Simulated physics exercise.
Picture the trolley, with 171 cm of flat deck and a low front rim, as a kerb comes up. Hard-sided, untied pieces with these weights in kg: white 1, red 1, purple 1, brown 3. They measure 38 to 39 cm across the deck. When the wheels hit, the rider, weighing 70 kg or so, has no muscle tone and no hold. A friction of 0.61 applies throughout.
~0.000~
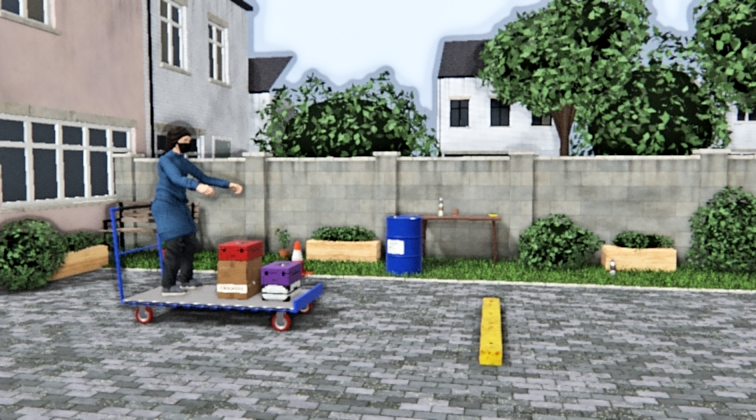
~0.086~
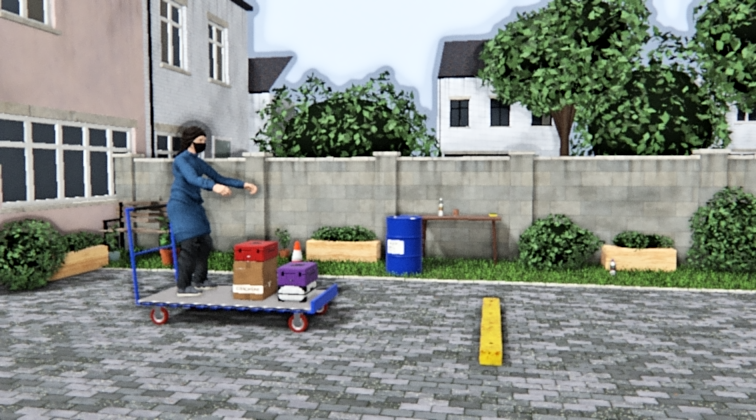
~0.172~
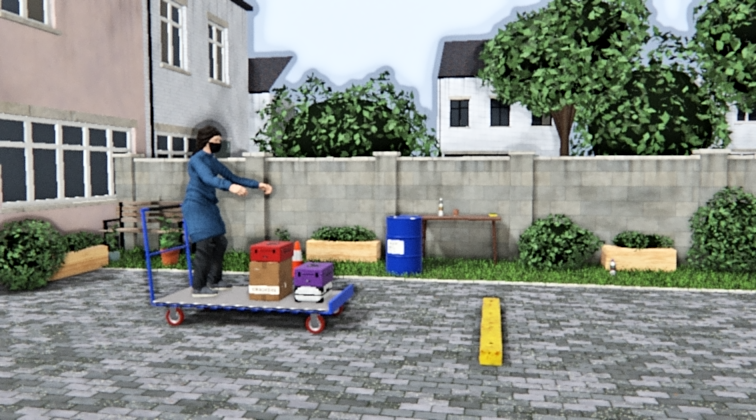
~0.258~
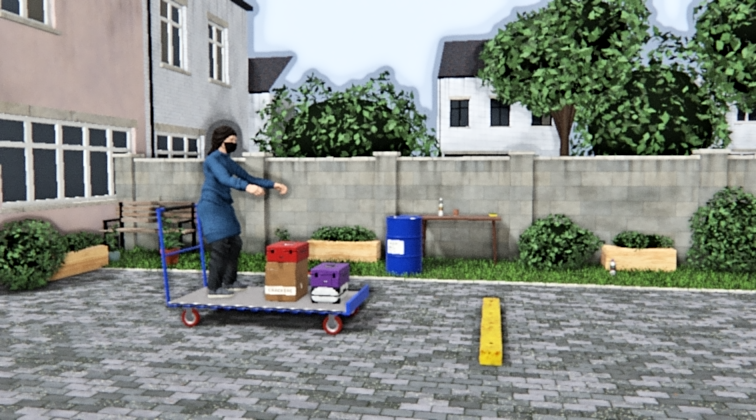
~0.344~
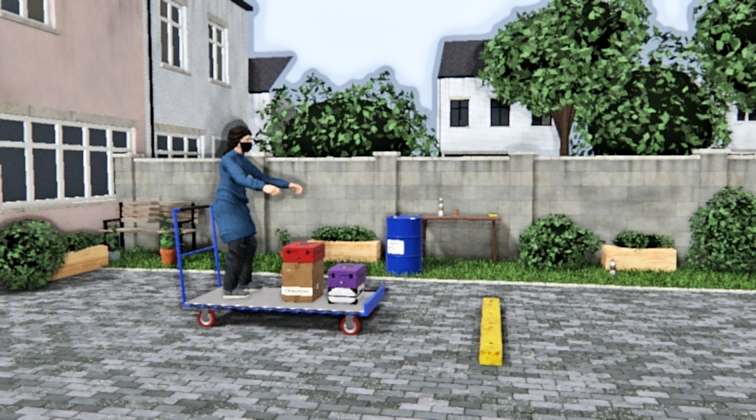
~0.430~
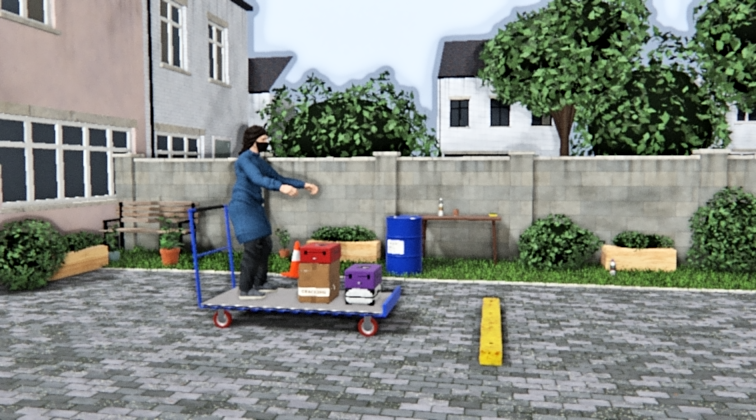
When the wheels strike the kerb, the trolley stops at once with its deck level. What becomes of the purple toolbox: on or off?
In the end the purple toolbox ends off the deck.
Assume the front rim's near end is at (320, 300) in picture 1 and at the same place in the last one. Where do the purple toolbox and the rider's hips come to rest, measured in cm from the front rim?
Rest points: Purple at 10 cm behind, hips at 110 cm behind.
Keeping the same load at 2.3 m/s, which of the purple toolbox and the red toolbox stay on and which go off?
So the purple drops off, while the red drops off.
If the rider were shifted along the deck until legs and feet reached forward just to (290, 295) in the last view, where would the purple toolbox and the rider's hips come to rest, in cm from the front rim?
You'd find the purple one 30 cm past and the hips 110 cm behind the front rim.
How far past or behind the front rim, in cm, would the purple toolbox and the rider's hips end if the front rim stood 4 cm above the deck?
Rest positions from the front rim: Purple 60 cm past; hips 90 cm behind.
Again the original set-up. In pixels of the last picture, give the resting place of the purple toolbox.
Roughly pixel (551, 326).
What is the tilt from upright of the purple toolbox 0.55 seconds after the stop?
Its tilt is about 110°.
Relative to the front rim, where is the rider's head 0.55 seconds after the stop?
10 cm behind it.
Impact comes at 0.91 s.
After 1.46 s the purple toolbox is 31 cm past the rim, tilted 115°, near (527, 317) in the last picture's view.
After 1.91 s the purple toolbox is 52 cm past the rim, tilted 180°, near (551, 326) in the last picture's view.
Final state at 3.9 s, past the rim, red toolbox and purple toolbox; behind it, white suitcase, brown carton and the rider's hips.
